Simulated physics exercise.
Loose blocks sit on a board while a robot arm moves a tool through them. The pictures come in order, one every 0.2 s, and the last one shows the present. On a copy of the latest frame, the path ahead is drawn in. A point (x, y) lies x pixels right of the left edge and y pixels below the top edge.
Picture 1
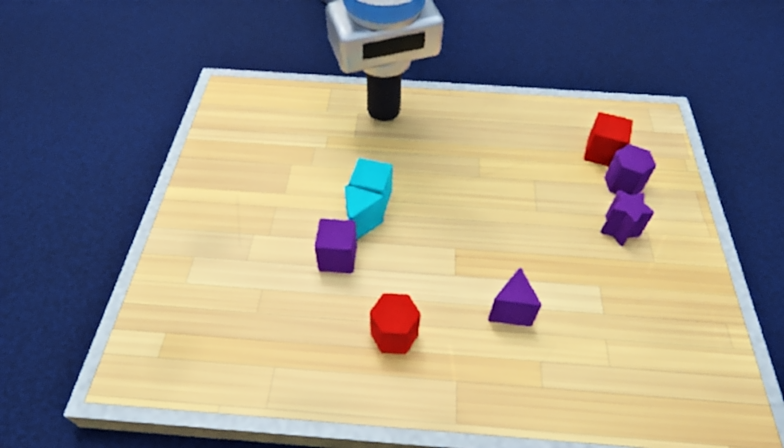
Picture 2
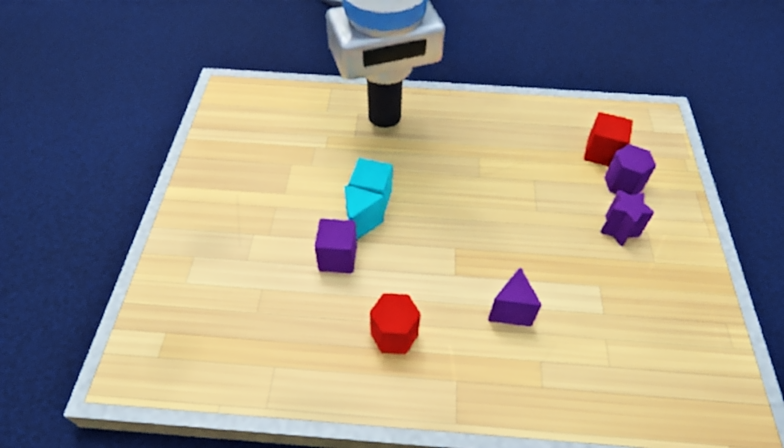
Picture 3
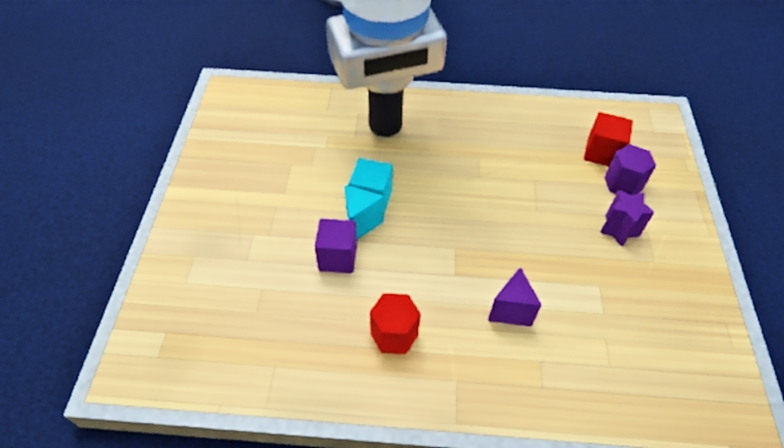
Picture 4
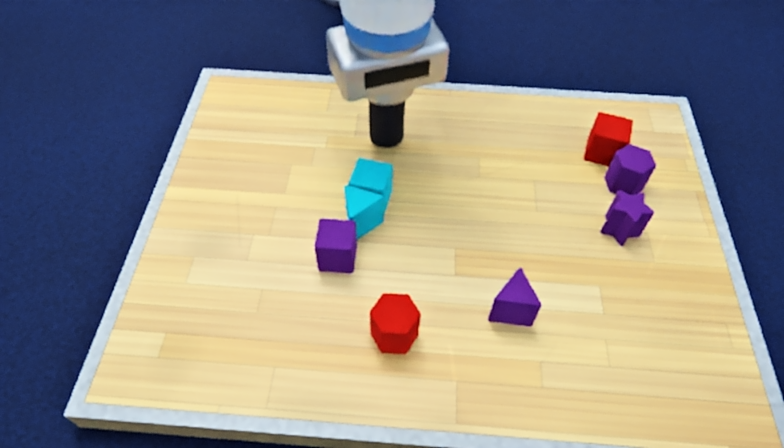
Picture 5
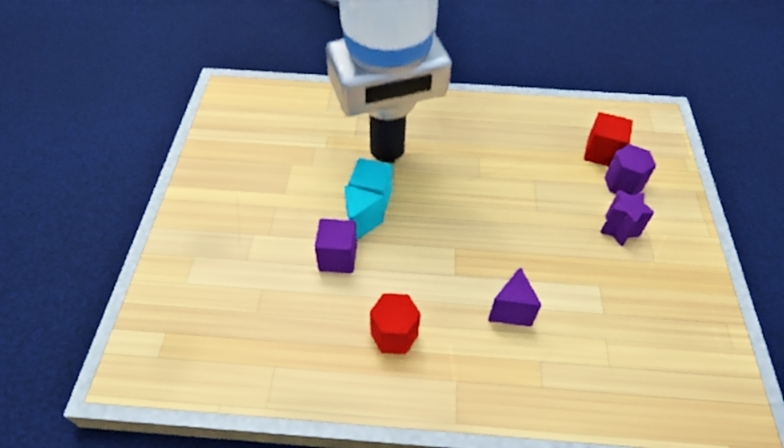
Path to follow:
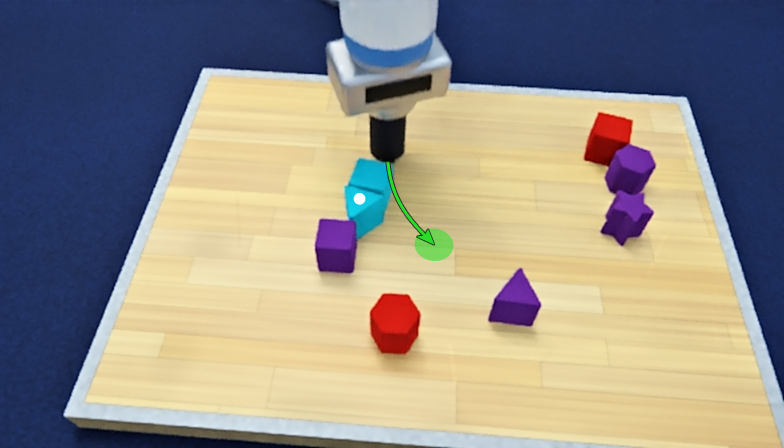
The robot arm slid its black tool a short way down the board, drawing close to the turquoise square block beside the turquoise triangular one, while all the blocks stayed still.
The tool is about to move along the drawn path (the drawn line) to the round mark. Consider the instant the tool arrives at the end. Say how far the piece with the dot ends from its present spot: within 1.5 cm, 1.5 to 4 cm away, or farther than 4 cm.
From 1.5 to 4 cm.
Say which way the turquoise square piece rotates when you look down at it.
It rotates clockwise.
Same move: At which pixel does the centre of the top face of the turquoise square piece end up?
The centre of its top will be at (372, 200).
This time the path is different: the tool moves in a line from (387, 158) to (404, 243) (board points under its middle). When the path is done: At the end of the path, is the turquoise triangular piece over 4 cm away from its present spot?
No
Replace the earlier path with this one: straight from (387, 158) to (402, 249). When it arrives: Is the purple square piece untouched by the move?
Short answer: No.
Path on the board, from (387, 158) by way of (393, 187) and (408, 217) to (434, 244); the dot is on the turquoise triangular piece.
What follows on the original path. One third of the way, tool at (393, 180); purple square piece at (330, 238); turquoise triangular piece at (353, 206), turned 10° clockwise; turquoise square piece at (370, 184), turned 20° clockwise.
Two thirds of the way, tool at (409, 209); purple square piece at (327, 241); turquoise triangular piece at (344, 214), turned 40° clockwise; turquoise square piece at (372, 200), turned 50° clockwise.
At the end, tool at (435, 237); purple square piece at (327, 241); turquoise triangular piece at (344, 214), turned 40° clockwise; turquoise square piece at (372, 200), turned 50° clockwise.
